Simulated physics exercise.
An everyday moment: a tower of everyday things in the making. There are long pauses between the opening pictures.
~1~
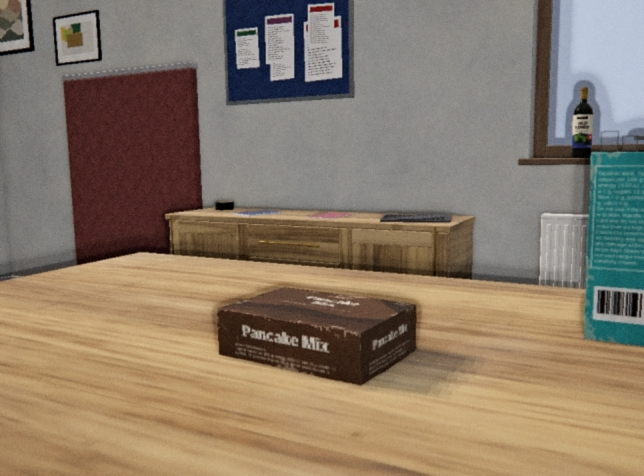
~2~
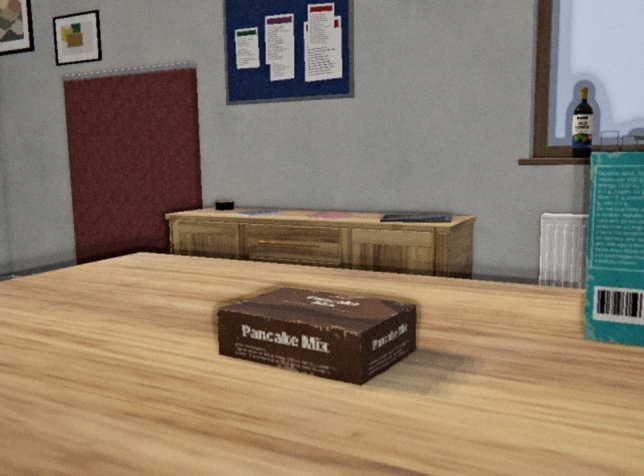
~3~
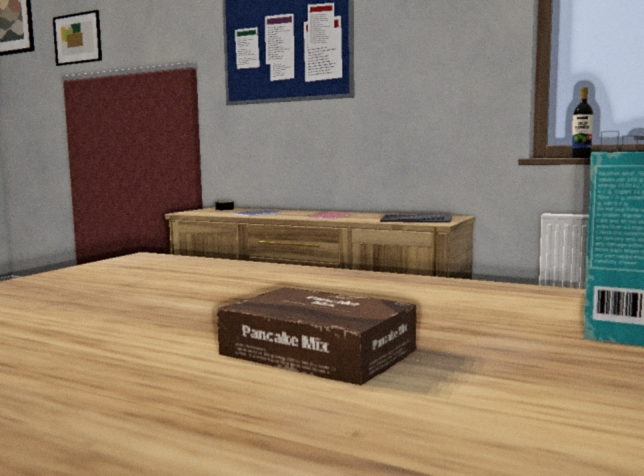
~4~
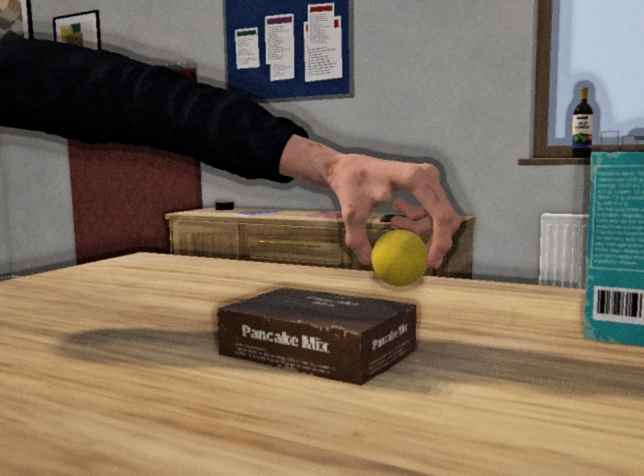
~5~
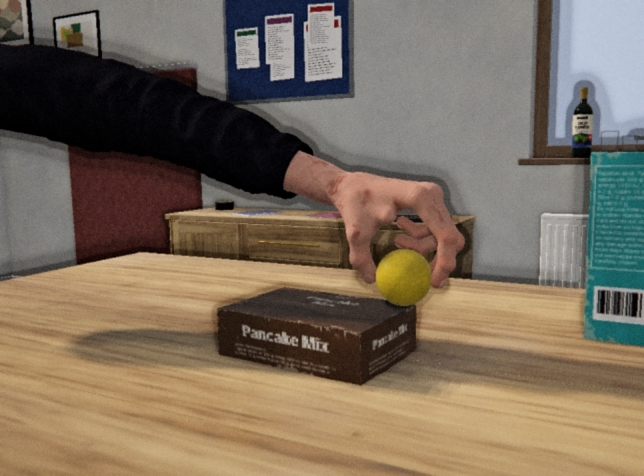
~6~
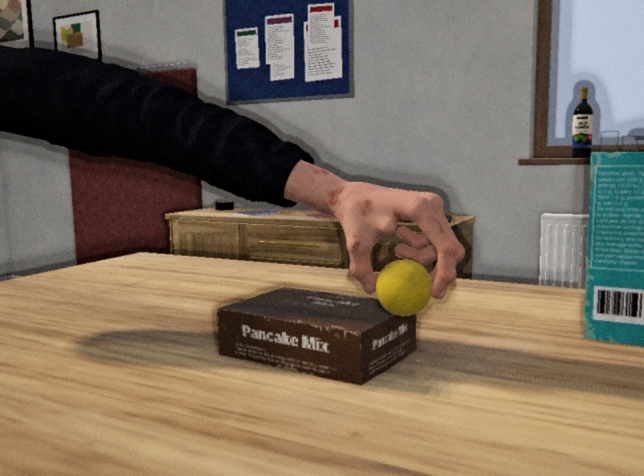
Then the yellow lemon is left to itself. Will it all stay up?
It comes apart.
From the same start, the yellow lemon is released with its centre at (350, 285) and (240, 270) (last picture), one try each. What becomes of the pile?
In the first case it stays up; in the second case it gives way.
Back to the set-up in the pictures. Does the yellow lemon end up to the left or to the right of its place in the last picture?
It goes to the right.
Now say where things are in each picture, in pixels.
In the first picture, the last thing is not in view yet; brown packet (317, 330).
In the second picture, the last thing is not in view yet; turquoise carton (625, 245).
In the third picture, the last thing is not in view yet.
The fourth picture shows still above its spot; yellow lemon (400, 258); brown packet (317, 330).
The fifth picture shows still above its spot; yellow lemon (404, 277); turquoise carton (625, 245).
The sixth picture shows in place under the hand; yellow lemon (404, 288).
Then, 0.30 s past the last view, yellow lemon now fallen.
Then, 1.20 s past the last view, nothing new.
Finally, fallen, yellow lemon; the other 3 still in place. Final places as the last picture's camera would see them, yellow lemon near (445, 348). The pile gives way.
